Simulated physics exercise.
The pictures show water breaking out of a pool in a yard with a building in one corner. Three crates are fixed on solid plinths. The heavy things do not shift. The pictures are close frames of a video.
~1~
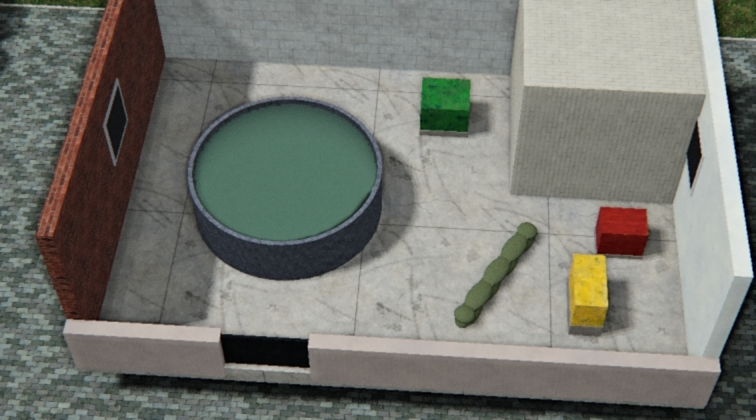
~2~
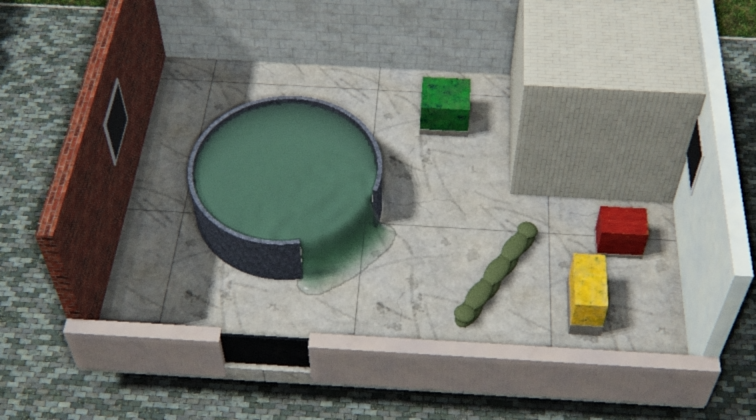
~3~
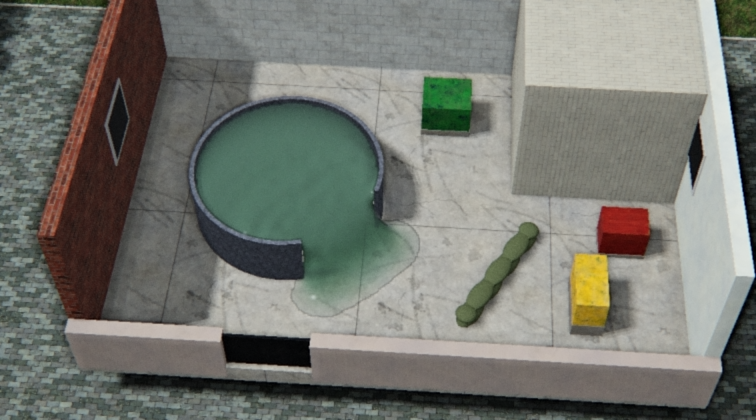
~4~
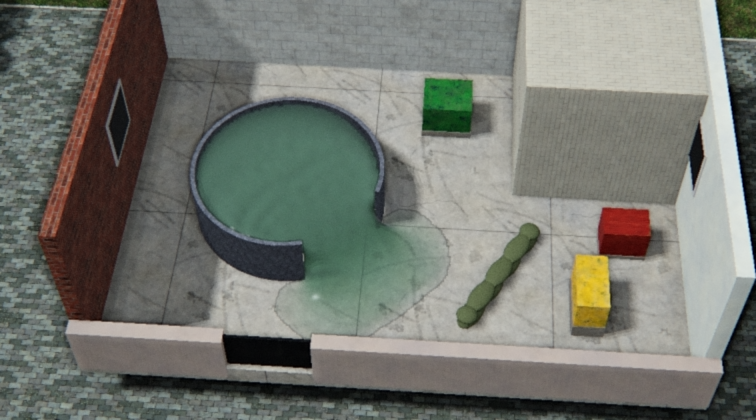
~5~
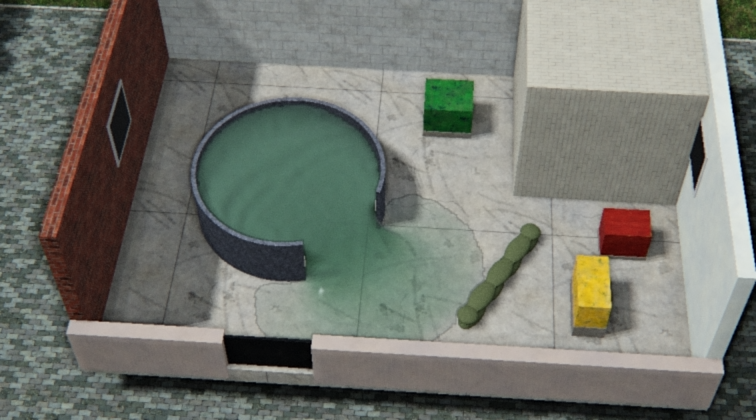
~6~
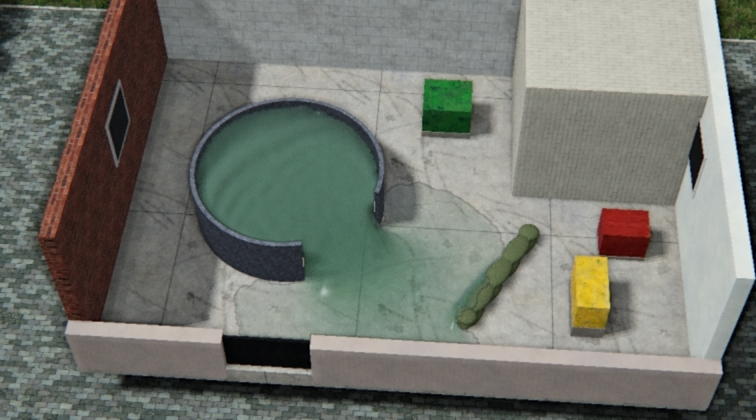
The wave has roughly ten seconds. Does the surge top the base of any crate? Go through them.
In the end: The yellow crate gets wet; the green crate gets wet; the red crate gets wet.
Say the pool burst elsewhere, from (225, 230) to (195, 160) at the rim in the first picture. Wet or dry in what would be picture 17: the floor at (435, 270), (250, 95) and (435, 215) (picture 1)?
One after the other: No water, covered, no water.
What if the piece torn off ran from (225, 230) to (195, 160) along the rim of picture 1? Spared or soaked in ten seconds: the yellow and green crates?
Yellow crate stays dry, green crate is wetted.
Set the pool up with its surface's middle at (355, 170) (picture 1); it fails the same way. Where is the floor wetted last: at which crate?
Last comes the green-painted one.
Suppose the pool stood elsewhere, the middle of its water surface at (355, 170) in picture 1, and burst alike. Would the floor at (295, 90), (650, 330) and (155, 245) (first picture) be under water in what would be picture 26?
In turn: Not flooded, covered, under water.
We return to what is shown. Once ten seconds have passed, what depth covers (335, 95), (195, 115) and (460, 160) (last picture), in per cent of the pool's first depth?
In turn 12, 16 and 14 in a hundred.
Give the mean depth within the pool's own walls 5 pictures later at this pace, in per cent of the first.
I make it 70 per cent.
A moment on, water covers 30 % of the floor; the yellow crate water round its plinth, the green crate not reached, the red crate not reached.
Next, water covers 45 % of the floor; the yellow crate water round its plinth, the green crate not reached, the red crate water round its plinth.
Then, water covers 65 % of the floor; the yellow crate water round its plinth, the green crate water round its plinth, the red crate water round its plinth.
Later, water covers 95 % of the floor; the yellow crate water round its plinth, the green crate water round its plinth, the red crate water round its plinth.
In the end, water covers 100 % of the floor; the yellow crate was topped, the green crate was topped, the red crate was topped.
